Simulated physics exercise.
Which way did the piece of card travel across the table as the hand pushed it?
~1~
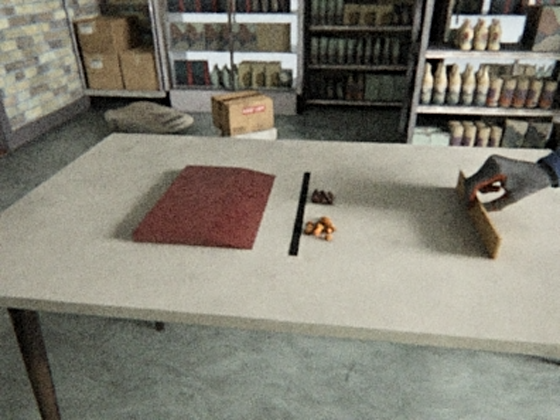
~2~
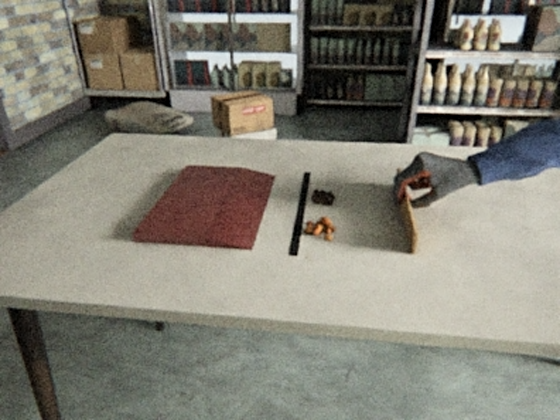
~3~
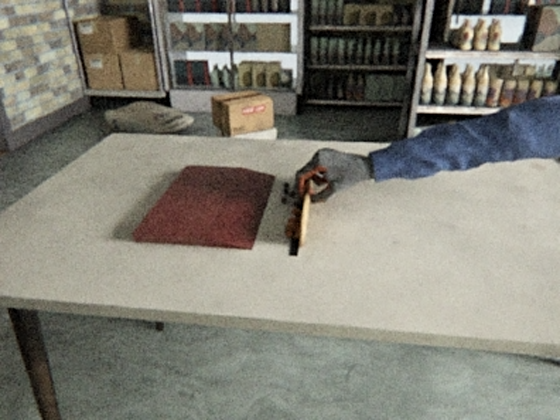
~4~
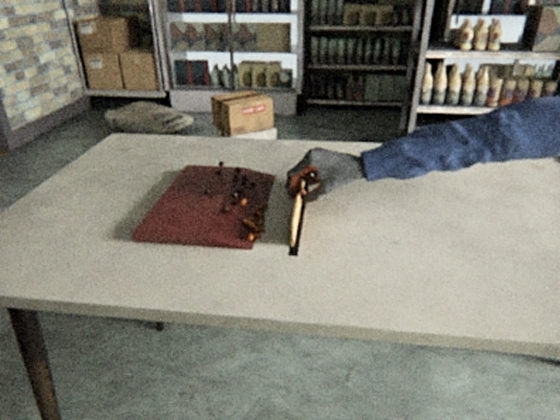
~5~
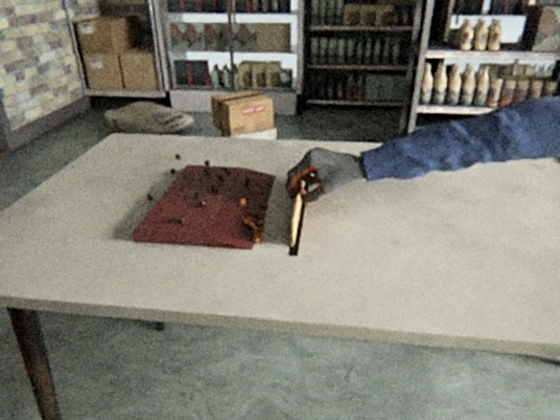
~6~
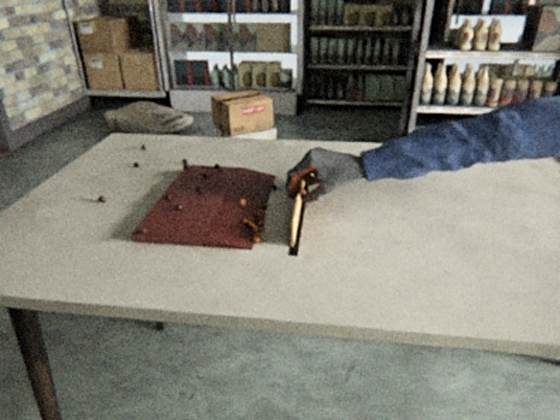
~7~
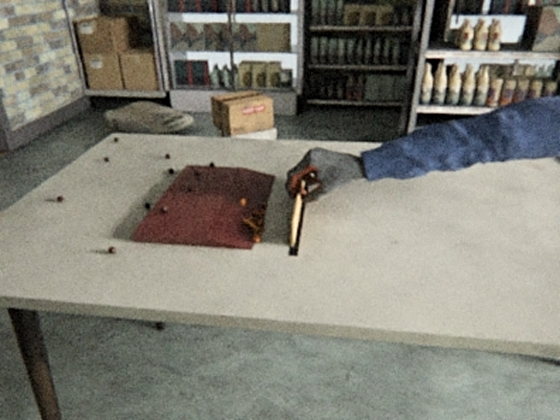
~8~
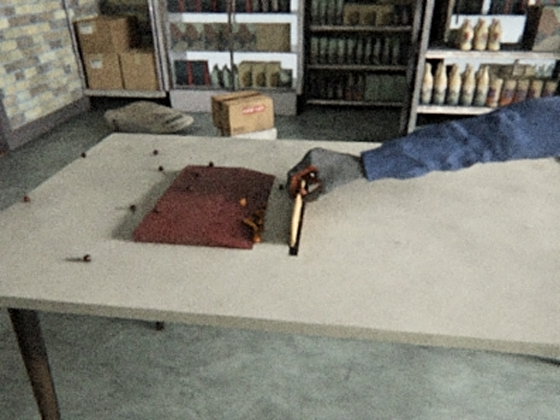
The piece of card moved to the left, toward the dark red slab, until it reached the black tape.
